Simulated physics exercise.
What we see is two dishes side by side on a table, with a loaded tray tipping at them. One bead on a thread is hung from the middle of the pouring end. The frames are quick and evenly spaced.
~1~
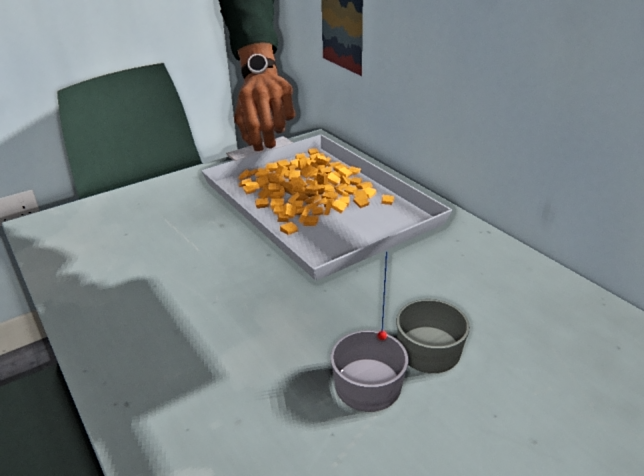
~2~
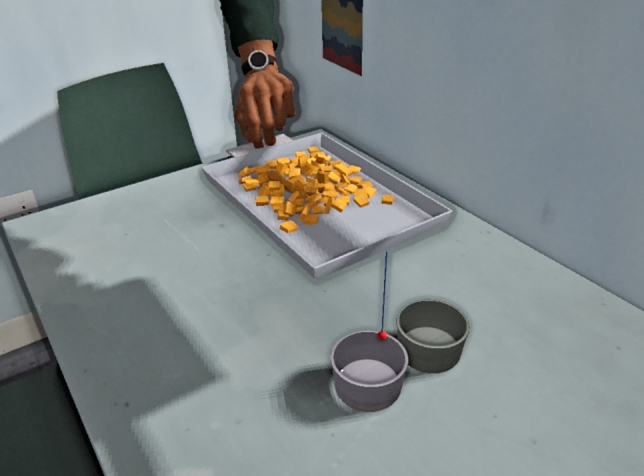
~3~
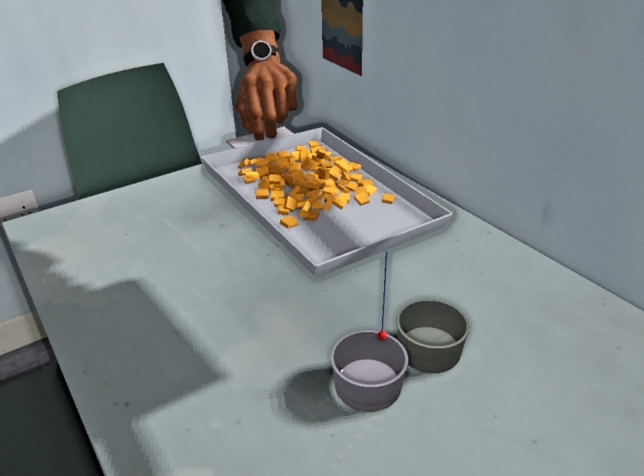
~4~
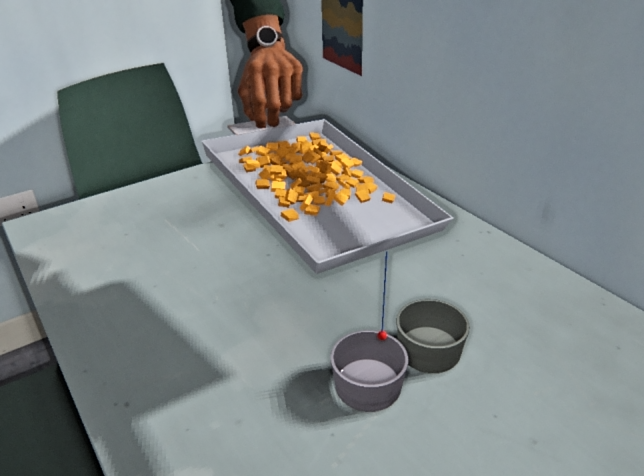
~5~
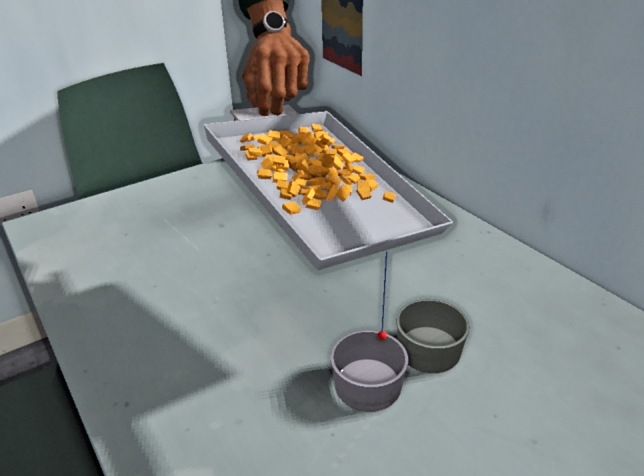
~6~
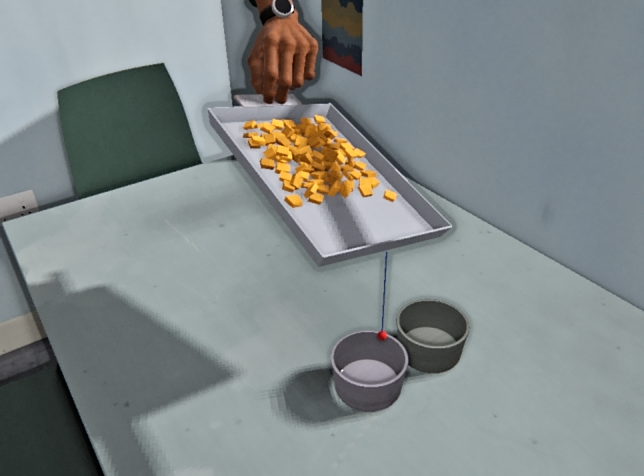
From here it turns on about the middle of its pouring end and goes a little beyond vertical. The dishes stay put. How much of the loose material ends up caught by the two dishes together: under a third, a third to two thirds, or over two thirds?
Over two thirds.
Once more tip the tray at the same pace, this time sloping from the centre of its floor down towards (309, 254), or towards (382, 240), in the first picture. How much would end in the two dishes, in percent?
About 20 and 30 percent.
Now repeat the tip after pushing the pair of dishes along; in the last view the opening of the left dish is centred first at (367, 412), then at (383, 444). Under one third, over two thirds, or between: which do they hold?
At the first spot I'd expect under a third, and at the second spot under a third.
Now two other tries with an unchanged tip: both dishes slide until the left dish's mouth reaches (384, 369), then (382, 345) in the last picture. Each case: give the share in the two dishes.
Trial 1 about 60 %, trial 2 about 70 %.
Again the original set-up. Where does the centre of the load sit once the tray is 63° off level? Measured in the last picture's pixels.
Close to (412, 212).
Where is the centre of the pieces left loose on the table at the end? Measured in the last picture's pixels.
Look around (504, 336) in the last picture.
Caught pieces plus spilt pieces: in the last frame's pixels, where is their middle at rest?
(434, 341).
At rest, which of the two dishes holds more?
It's the dish to the right that ends up fuller.
Just after the last frame, tray tipped steeply; almost all on the tray; about a tenth in the air.
A moment on, tray tipped past a quarter turn; roughly a quarter on the tray; roughly half in the right dish; about a tenth outside both; about a tenth in the air.
Further on, tray tipped past a quarter turn; the larger part in the right dish; roughly a quarter outside both.
When it is over, tray tipped past a quarter turn; not one in the left dish; the larger part in the right dish; roughly a quarter outside both.
